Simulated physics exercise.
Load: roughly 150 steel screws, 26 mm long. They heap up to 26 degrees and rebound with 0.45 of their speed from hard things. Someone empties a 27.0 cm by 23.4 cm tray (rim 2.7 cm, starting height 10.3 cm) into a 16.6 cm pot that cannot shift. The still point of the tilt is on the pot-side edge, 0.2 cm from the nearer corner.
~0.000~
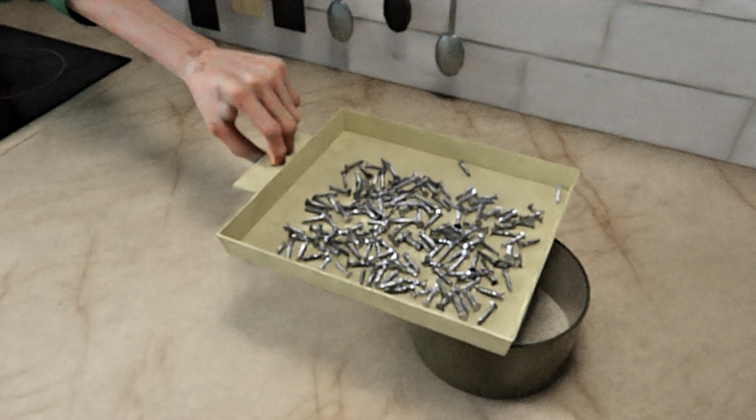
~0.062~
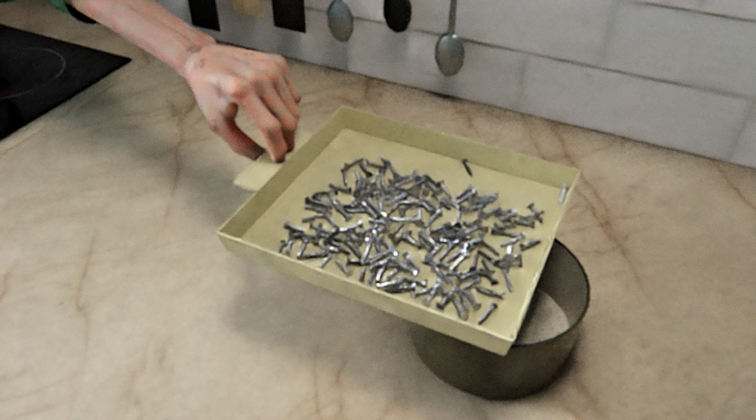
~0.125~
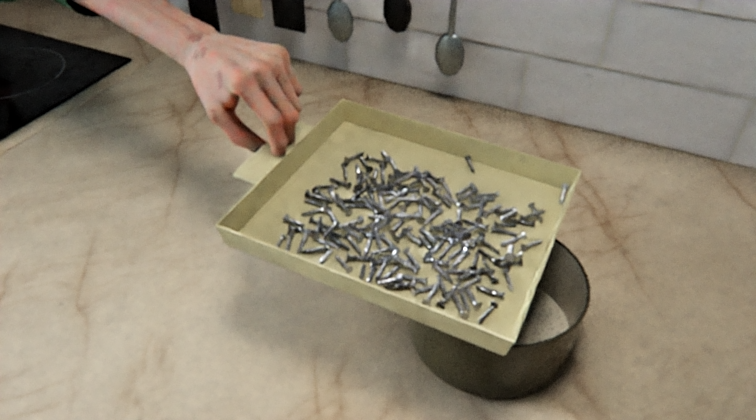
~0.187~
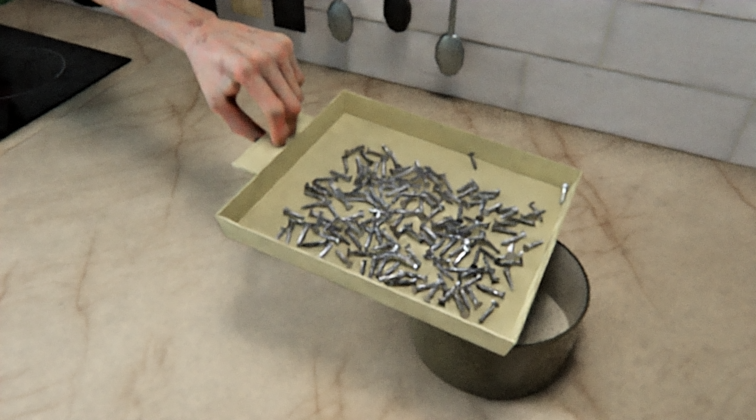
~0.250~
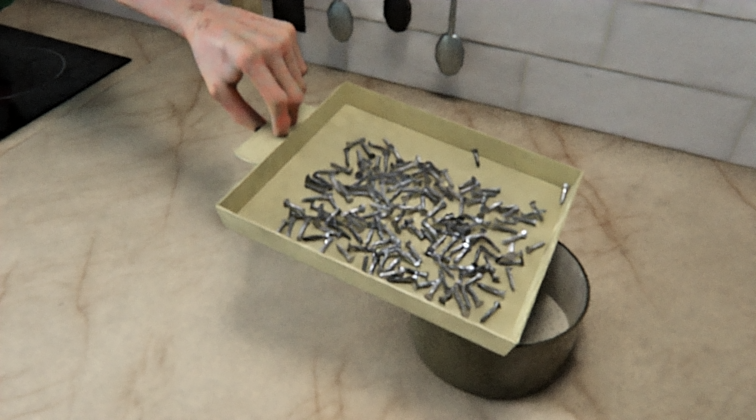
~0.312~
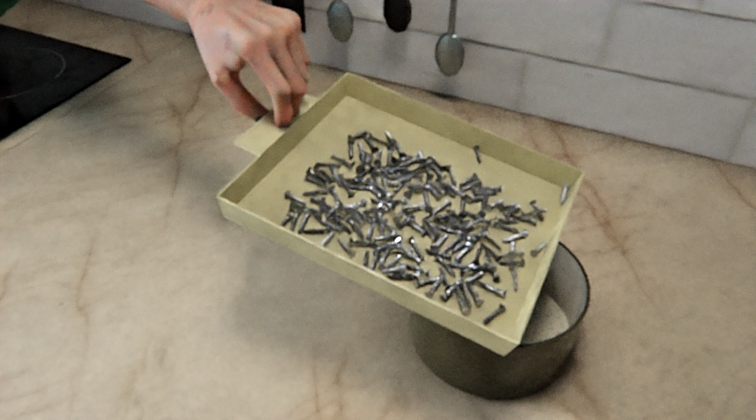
A hand gripped the tab of a shallow, pale yellow tray of scattered steel screws and slowly raised its left side, tilting it slightly toward the dark round pot under its right corner.
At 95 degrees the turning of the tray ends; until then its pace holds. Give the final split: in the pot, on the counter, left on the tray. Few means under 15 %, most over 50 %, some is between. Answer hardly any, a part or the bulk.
Pot: A part, counter: The bulk, tray: Hardly any.
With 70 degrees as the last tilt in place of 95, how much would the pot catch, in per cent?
It would be near 5 per cent.
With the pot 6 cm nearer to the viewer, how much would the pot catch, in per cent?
Then about 25 per cent.
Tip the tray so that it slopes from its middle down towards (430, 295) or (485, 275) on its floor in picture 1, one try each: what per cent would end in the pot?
Some 0 and 0 per cent.
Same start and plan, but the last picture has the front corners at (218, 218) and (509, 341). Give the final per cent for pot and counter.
Pot 0, counter 100.
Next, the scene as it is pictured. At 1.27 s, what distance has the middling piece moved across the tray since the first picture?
About 10 cm.
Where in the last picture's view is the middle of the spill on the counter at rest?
At about (600, 362).
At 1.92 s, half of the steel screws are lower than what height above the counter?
About 12 cm.
After 1.27 s, tilt 49 degrees; the tray holds 100 %, the pot 0 %.
After 1.92 s, tilt 76 degrees; the tray holds 95 %, the pot 0 %.
Then, at 2.60 s, tilt 95 degrees; the tray holds 5 %, the pot 35 %.
In the end, at 3.4 s, pot 35 %, counter 65 %, tray 0 %.
